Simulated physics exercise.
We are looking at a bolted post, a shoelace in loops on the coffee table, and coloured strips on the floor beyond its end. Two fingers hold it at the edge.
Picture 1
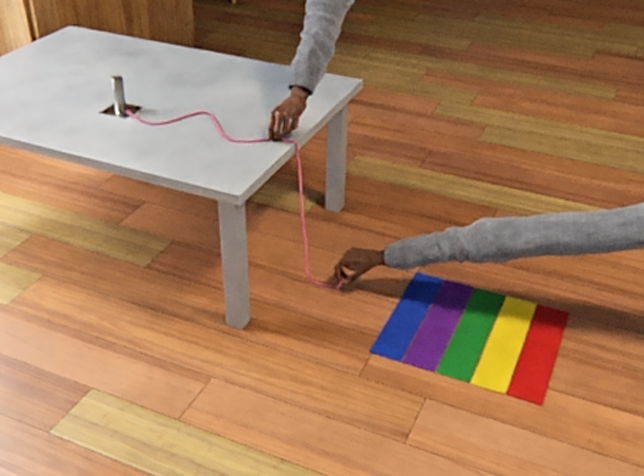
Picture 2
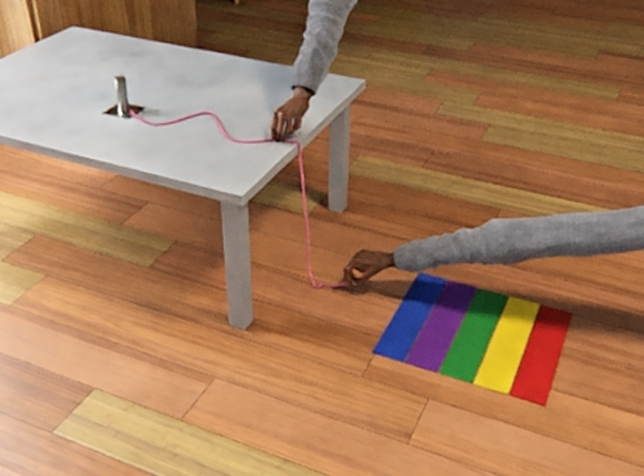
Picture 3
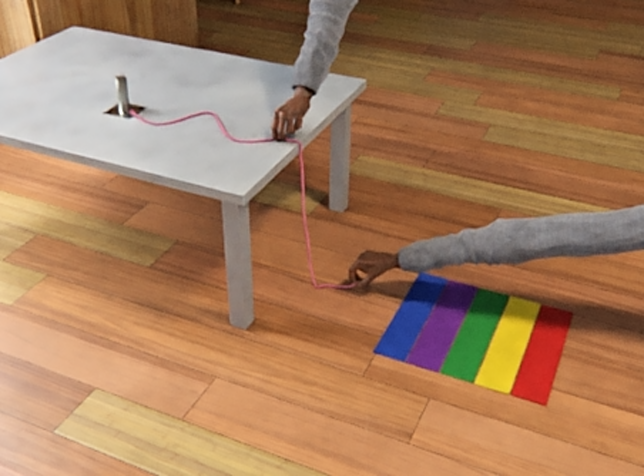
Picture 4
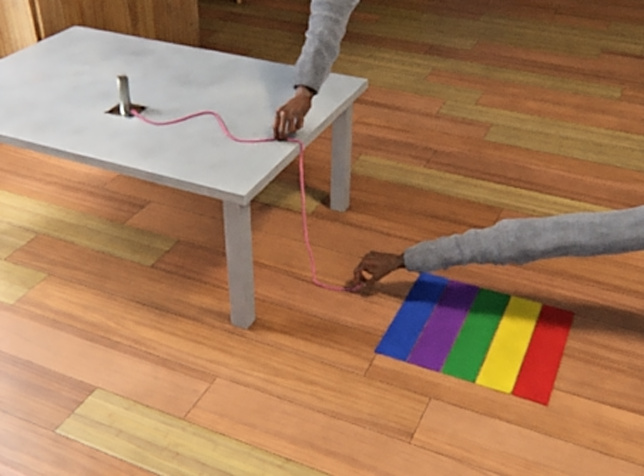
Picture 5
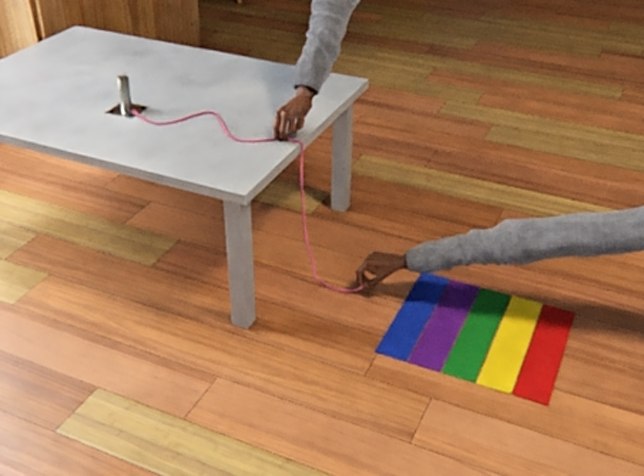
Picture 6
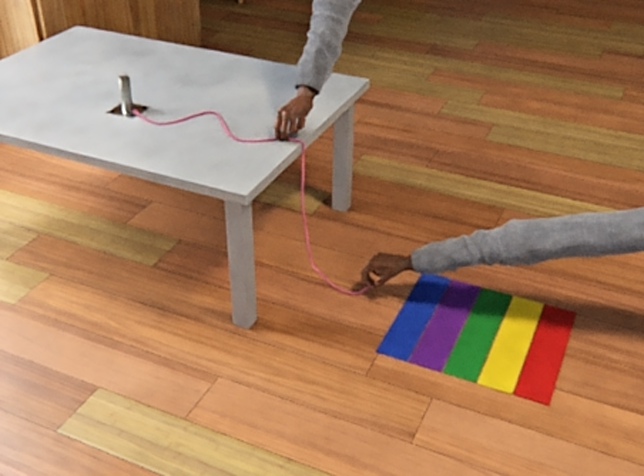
On a pale table, one hand pinned a pink string at the edge, while another hand near the floor drew its hanging end slightly right, close to the blue side of some coloured strips.
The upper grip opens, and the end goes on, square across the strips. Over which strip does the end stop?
Over yellow.
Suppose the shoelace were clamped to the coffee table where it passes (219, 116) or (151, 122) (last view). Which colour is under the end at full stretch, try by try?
In that order: Green; yellow.
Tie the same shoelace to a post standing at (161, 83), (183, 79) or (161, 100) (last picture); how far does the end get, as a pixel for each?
The places are (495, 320), (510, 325) and (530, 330).
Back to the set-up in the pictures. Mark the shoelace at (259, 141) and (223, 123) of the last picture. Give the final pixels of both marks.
At (309, 151), then (252, 133).
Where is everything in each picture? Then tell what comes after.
In the first frame, end (343, 280); blue (394, 341); purple (426, 350); green (460, 360); yellow (494, 371); red (530, 382).
In the second frame, end (353, 282); shoelace through (148, 123) (211, 114) (237, 141) (300, 154) (306, 218) (311, 276).
In the third frame, end (357, 283).
In the fourth frame, end (362, 283); shoelace through (150, 122) (213, 113) (239, 140) (301, 153) (304, 216) (314, 275).
In the fifth frame, end (365, 284).
In the sixth frame, end (370, 285); shoelace through (152, 122) (215, 113) (241, 140) (303, 153) (304, 216) (320, 273).
A little later, end near (455, 309); over purple.
Next, end near (493, 320); over green.
When it is tight, end near (516, 326); over yellow. The end stops over the yellow strip.
